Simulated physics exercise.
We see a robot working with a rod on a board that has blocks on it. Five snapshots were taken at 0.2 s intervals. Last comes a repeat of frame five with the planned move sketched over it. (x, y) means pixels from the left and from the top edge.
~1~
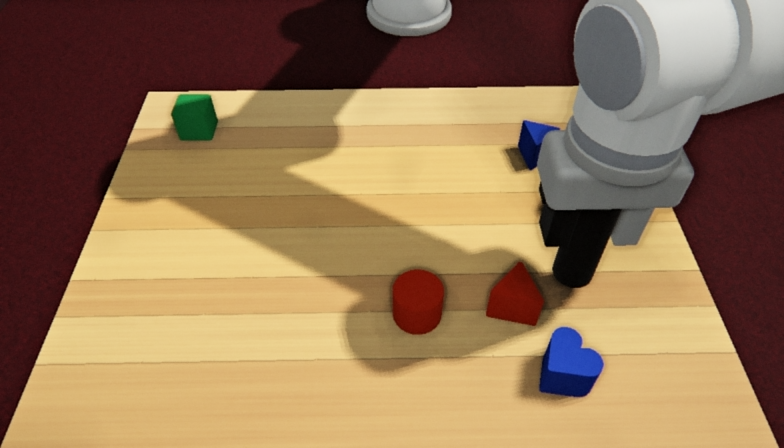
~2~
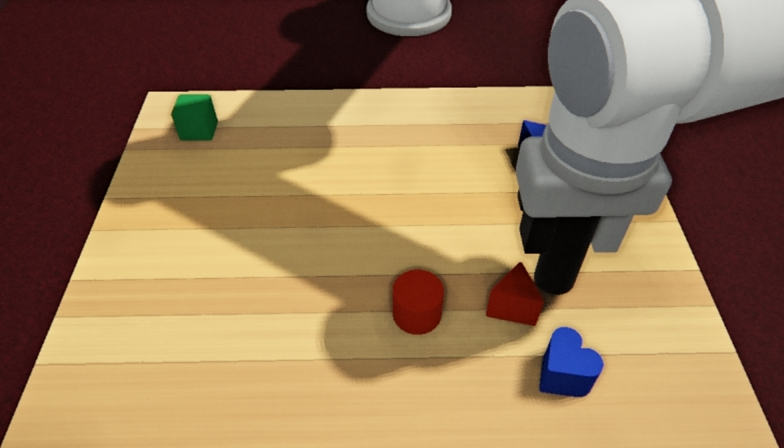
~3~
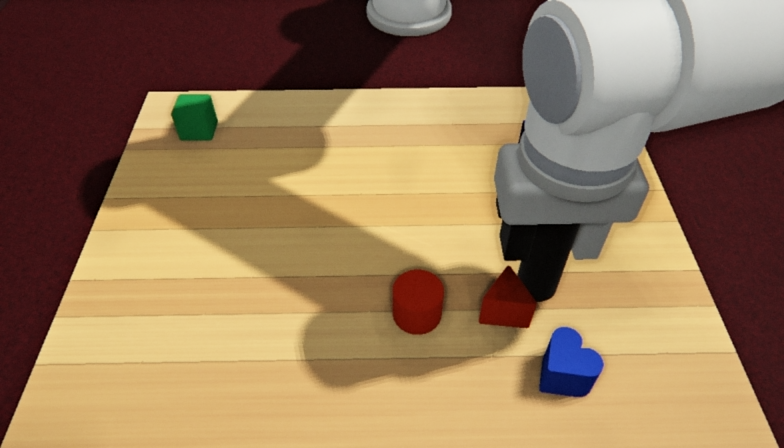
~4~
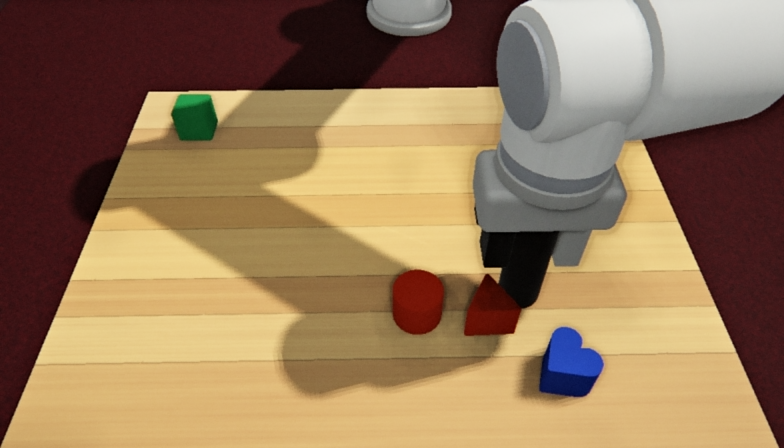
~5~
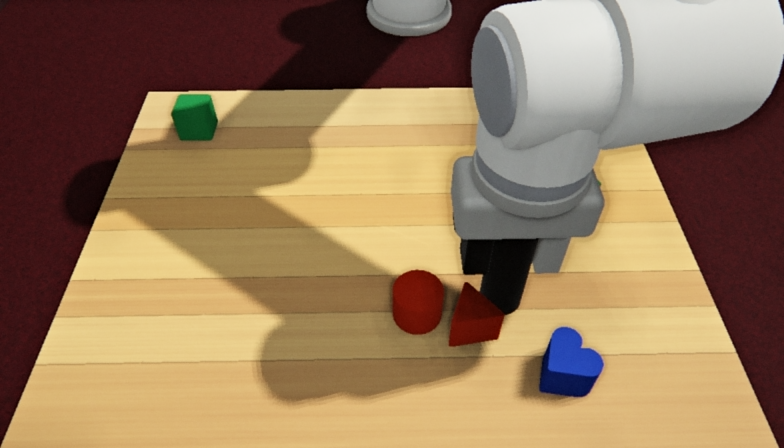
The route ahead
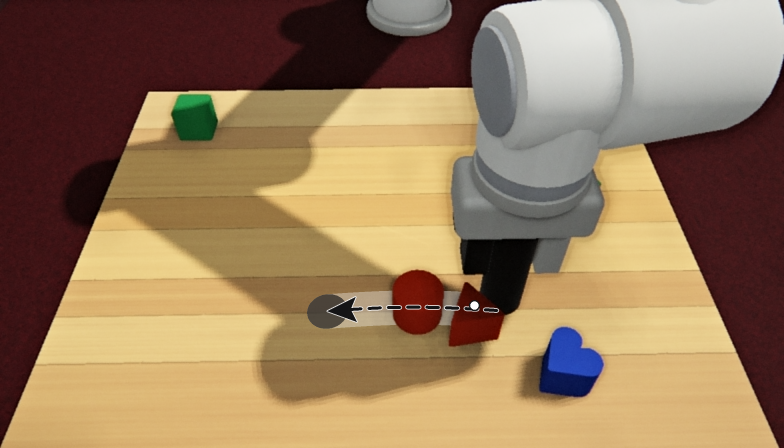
A robot arm moved its black rod left across the wooden board and pushed the red triangular block a short way toward the red round one, while the blue heart-shaped block stayed still.
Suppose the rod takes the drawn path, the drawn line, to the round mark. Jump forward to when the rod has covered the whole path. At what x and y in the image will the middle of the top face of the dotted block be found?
The middle of its top is at (447, 323).
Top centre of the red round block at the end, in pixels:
It will likely be found at (283, 312).
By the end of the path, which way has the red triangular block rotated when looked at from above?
Answer: Anticlockwise.
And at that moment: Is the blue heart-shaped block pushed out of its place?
I believe not.
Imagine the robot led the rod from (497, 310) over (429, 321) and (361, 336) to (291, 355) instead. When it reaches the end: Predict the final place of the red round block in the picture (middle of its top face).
Around pixel (318, 282).
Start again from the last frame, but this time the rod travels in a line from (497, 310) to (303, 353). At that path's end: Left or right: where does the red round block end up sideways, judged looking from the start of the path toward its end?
Right.
The line goes from (497, 310) via (412, 307), ending at (327, 311); the dot is on the red triangular block.
On the path given first. One third of the way, rod at (441, 296); red round block at (396, 291); red triangular block at (448, 323), turned 20° anticlockwise.
Two thirds of the way, rod at (383, 296); red round block at (338, 298); red triangular block at (447, 323), turned 25° anticlockwise.
At the end, rod at (326, 299); red round block at (283, 312); red triangular block at (447, 323), turned 25° anticlockwise; blue heart-shaped block unmoved.
